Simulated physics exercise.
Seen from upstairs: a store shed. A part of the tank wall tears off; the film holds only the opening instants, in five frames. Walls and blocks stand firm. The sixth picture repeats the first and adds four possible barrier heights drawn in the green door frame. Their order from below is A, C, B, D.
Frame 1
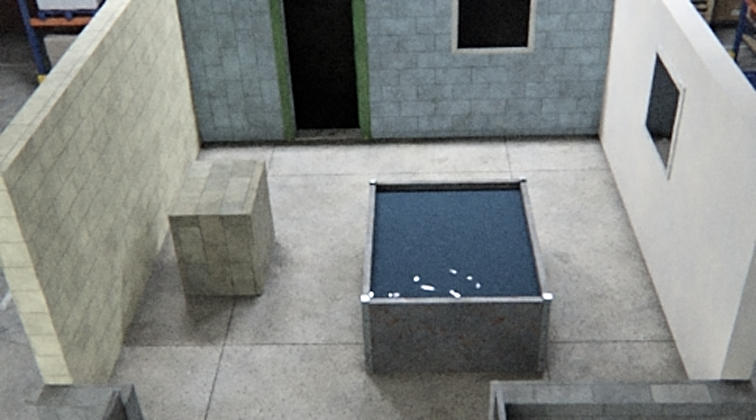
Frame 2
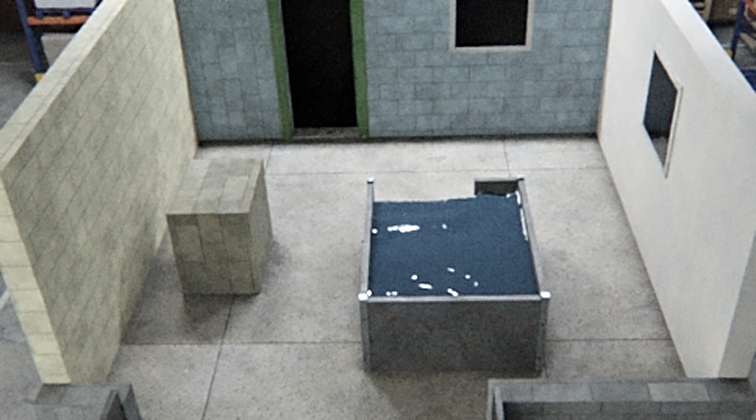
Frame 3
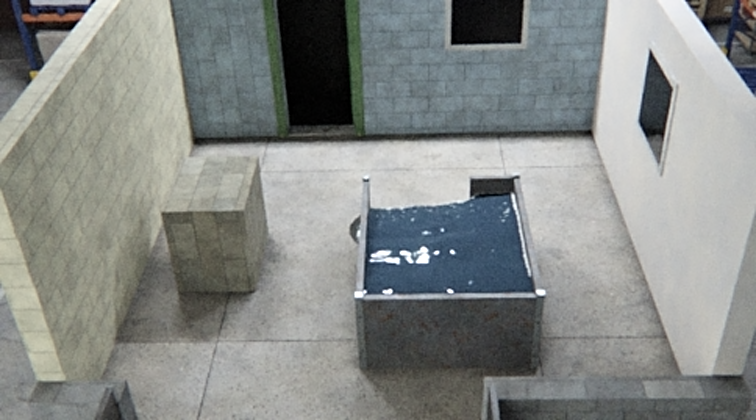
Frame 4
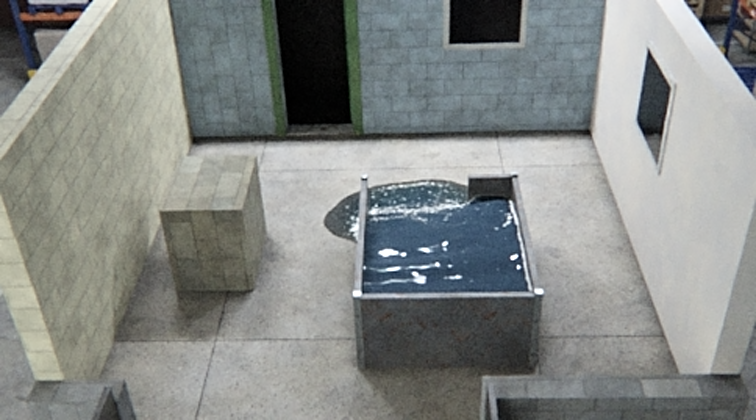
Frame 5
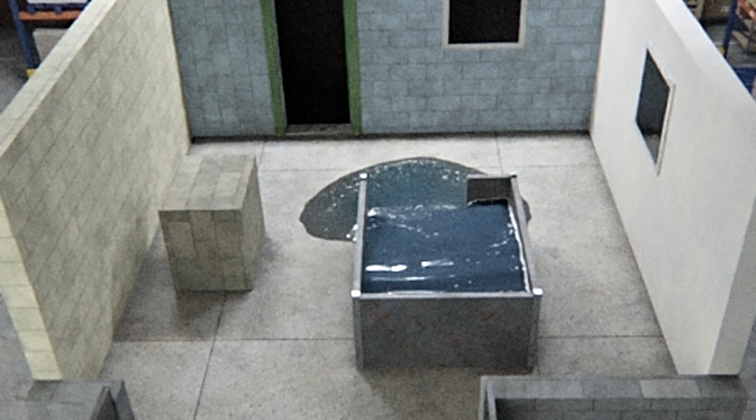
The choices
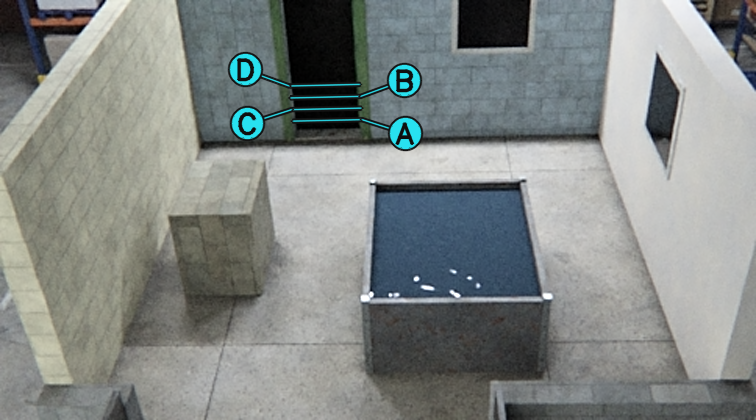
Water in the gray tank sloshed and sank at the back, then poured out behind it, spreading a dark puddle across the shed floor, first to the left and then past the right side too.
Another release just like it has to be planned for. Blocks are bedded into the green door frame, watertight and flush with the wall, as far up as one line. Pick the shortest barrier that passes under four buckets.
A is the one.
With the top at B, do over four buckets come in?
No, not at all.
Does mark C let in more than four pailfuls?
No, not at all.
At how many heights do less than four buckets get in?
All of them.
In cyan, A at (327, 120); B at (325, 97); C at (326, 108); D at (324, 85); from the bottom up A, C, B, D.
If A is chosen, a splash gets over, under a bucket.
If B is chosen, nothing gets over.
If C is chosen, nothing gets over.
If D is chosen, nothing gets over.
